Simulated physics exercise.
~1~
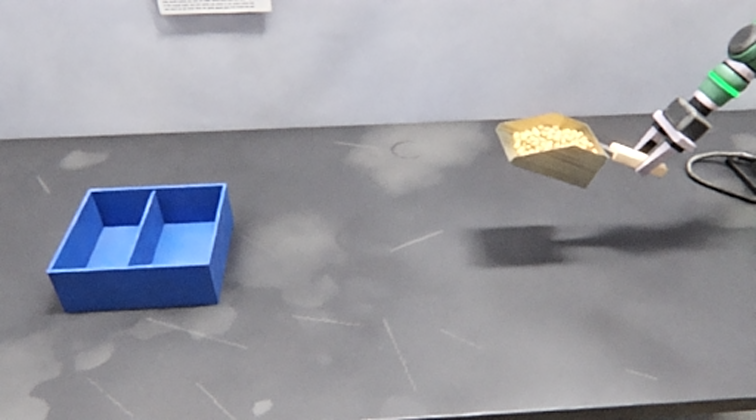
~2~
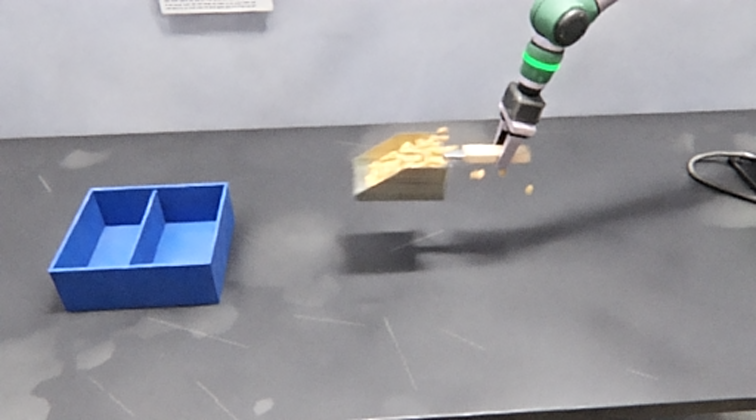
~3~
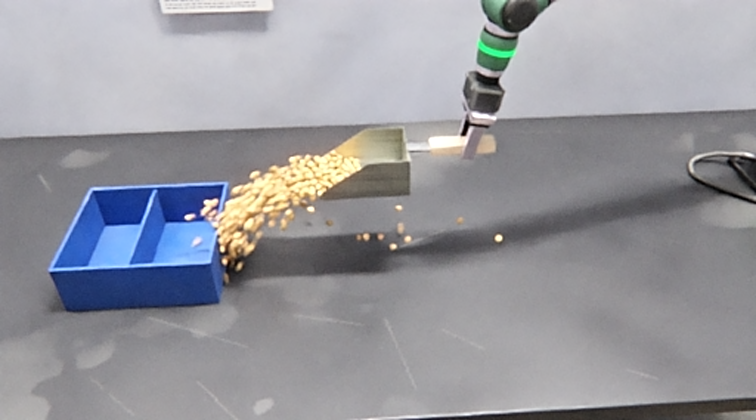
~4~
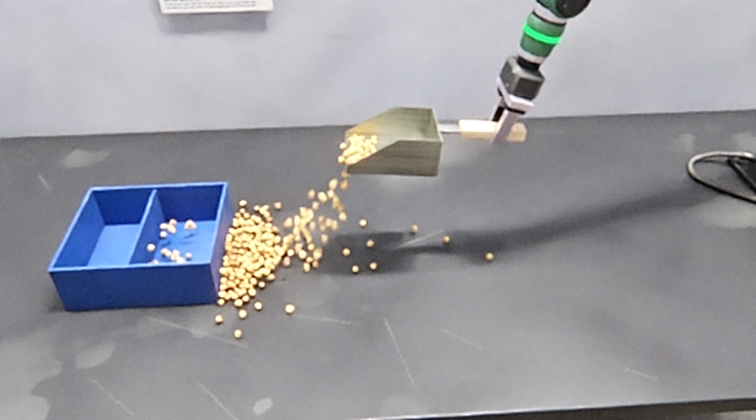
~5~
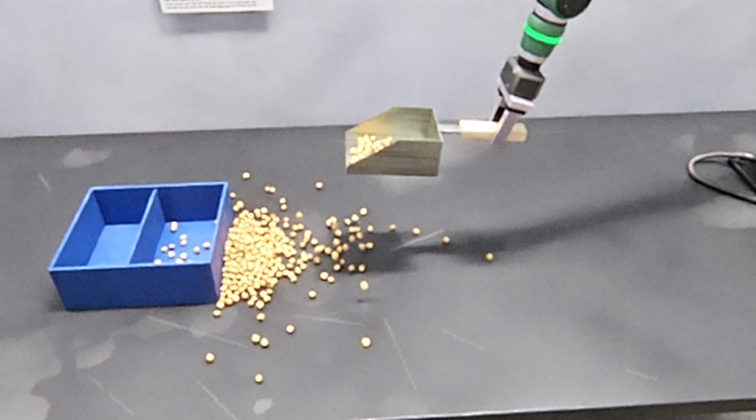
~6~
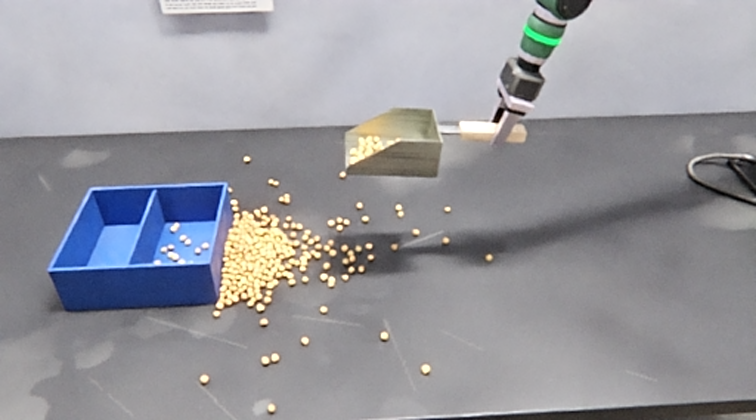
A green and black robot arm at the right holds a metal scoop heaped with dried chickpeas above a black table, seen from the front and slightly above, with a pale wall behind. A blue bin divided into two compartments sits at the left. The arm swings the scoop leftward, and a few chickpeas fly off. The load then streams out toward the bin's near-right edge while the scoop draws back slightly and stops. Only a few land in the right compartment; most pile against the bin's right side and scatter across the table, and a small amount stays in the scoop.
